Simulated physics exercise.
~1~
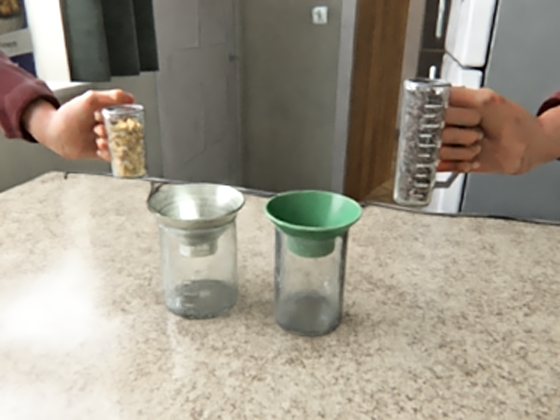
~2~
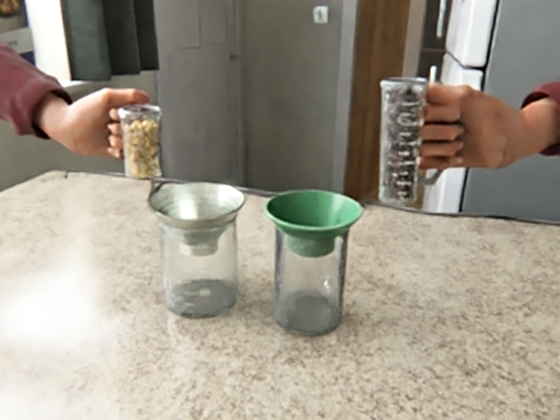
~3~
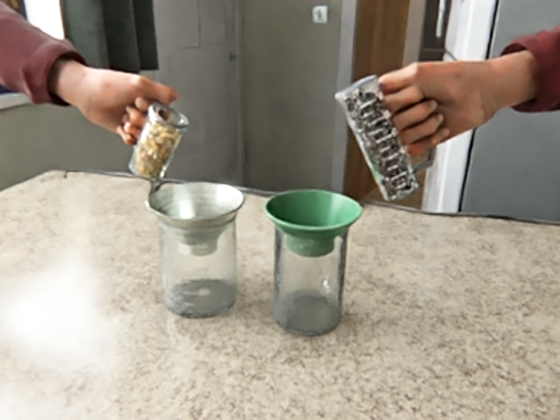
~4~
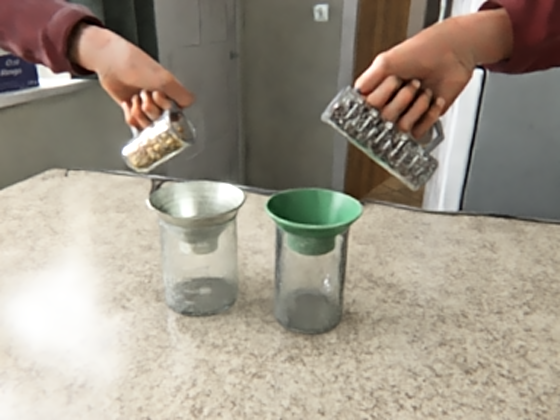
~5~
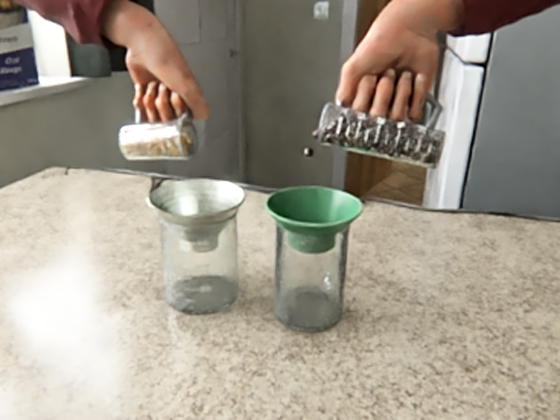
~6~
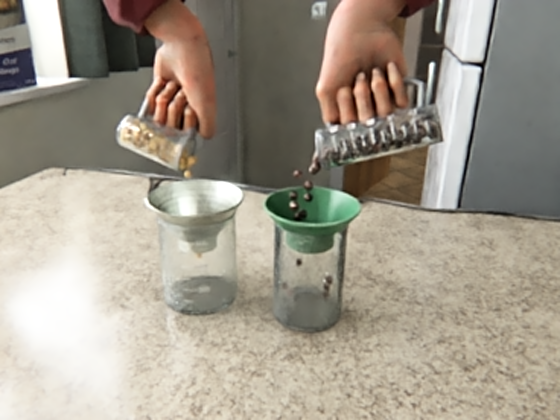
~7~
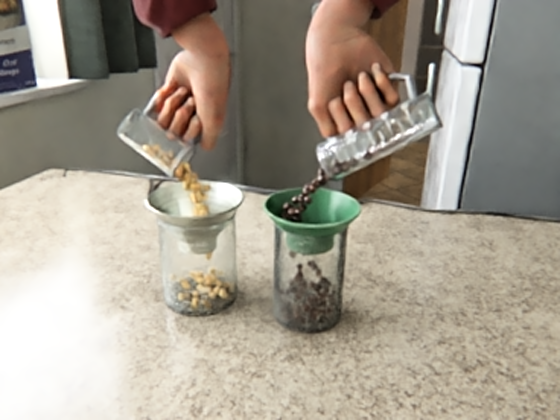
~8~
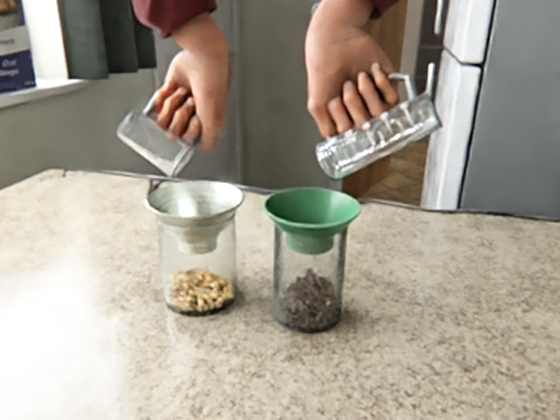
Two hands tipped clear cups over a pale funnel on the left and a green one on the right, pouring yellowish bits and dark beads through them until both funnels were empty and everything lay in the glass jars below.
